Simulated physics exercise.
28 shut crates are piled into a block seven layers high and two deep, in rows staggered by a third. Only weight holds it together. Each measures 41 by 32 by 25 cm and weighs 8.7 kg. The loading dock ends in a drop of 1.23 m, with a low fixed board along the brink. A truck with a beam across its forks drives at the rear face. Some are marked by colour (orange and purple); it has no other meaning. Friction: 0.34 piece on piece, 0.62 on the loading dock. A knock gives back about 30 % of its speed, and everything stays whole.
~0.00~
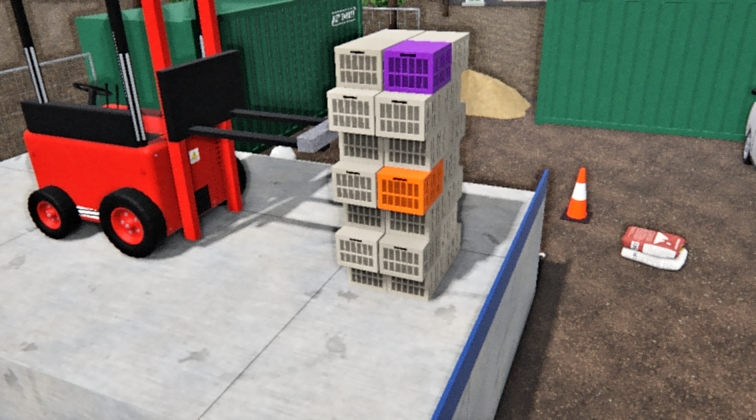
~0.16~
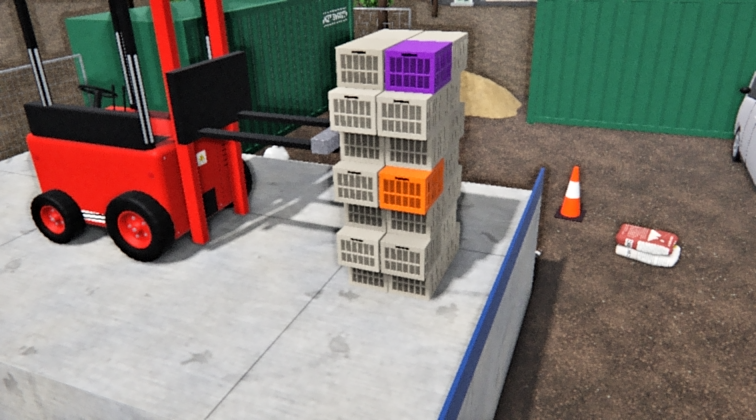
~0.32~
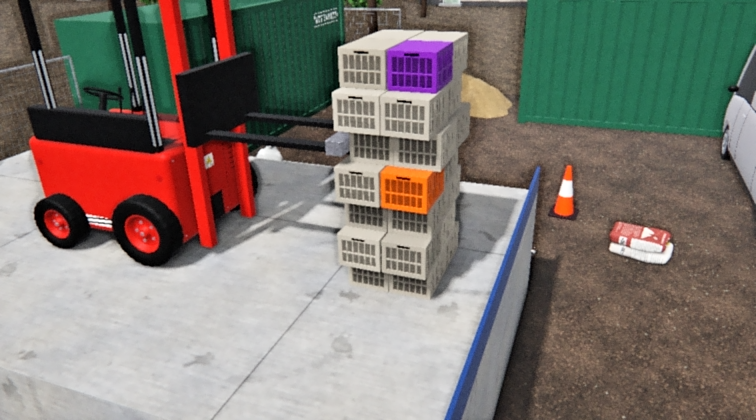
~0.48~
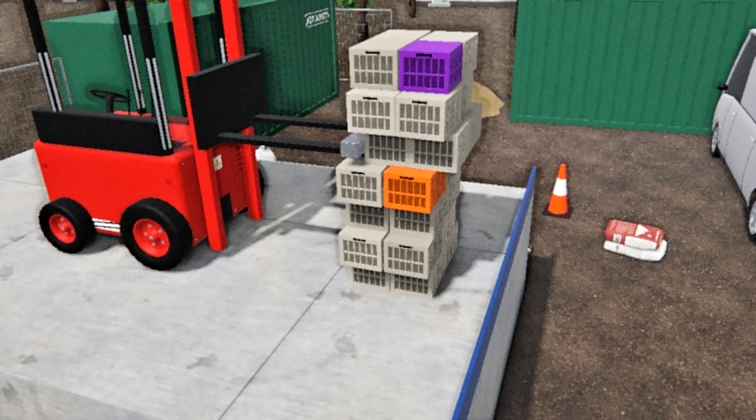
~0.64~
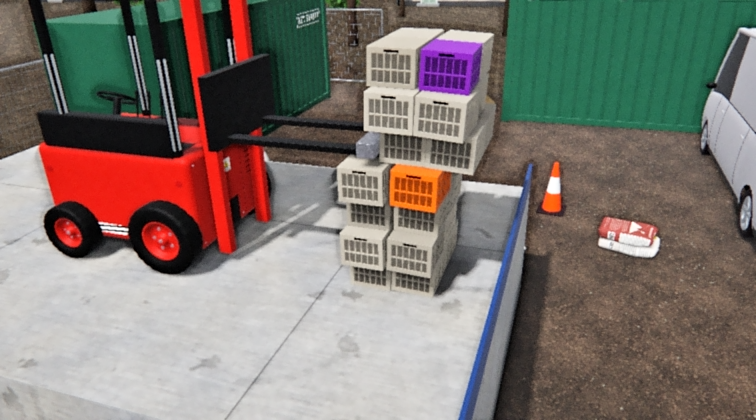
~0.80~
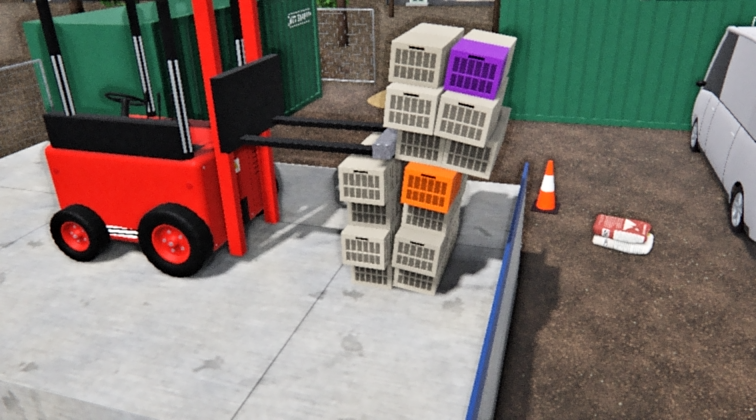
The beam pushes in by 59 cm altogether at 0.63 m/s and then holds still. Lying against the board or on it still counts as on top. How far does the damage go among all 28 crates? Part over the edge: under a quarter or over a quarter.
The part is over a quarter.
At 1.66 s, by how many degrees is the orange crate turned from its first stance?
Roughly 50°.
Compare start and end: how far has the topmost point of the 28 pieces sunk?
About 75 cm.
By 1.18 s, none of the 28 crates over the edge, 20 disturbed; purple crate tilted 49°, 25 cm lower; orange crate tilted 21°.
By 1.66 s, 6 of the 28 crates over the edge; purple crate upside down; orange crate tilted 53°, 26 cm lower.
By 2.32 s, 14 of the 28 crates over the edge; purple crate upside down; orange crate on its side.
When it is over (2.7 s), 16 of the 28 crates over the edge; purple crate upside down; orange crate on its side. That is 57 per cent.
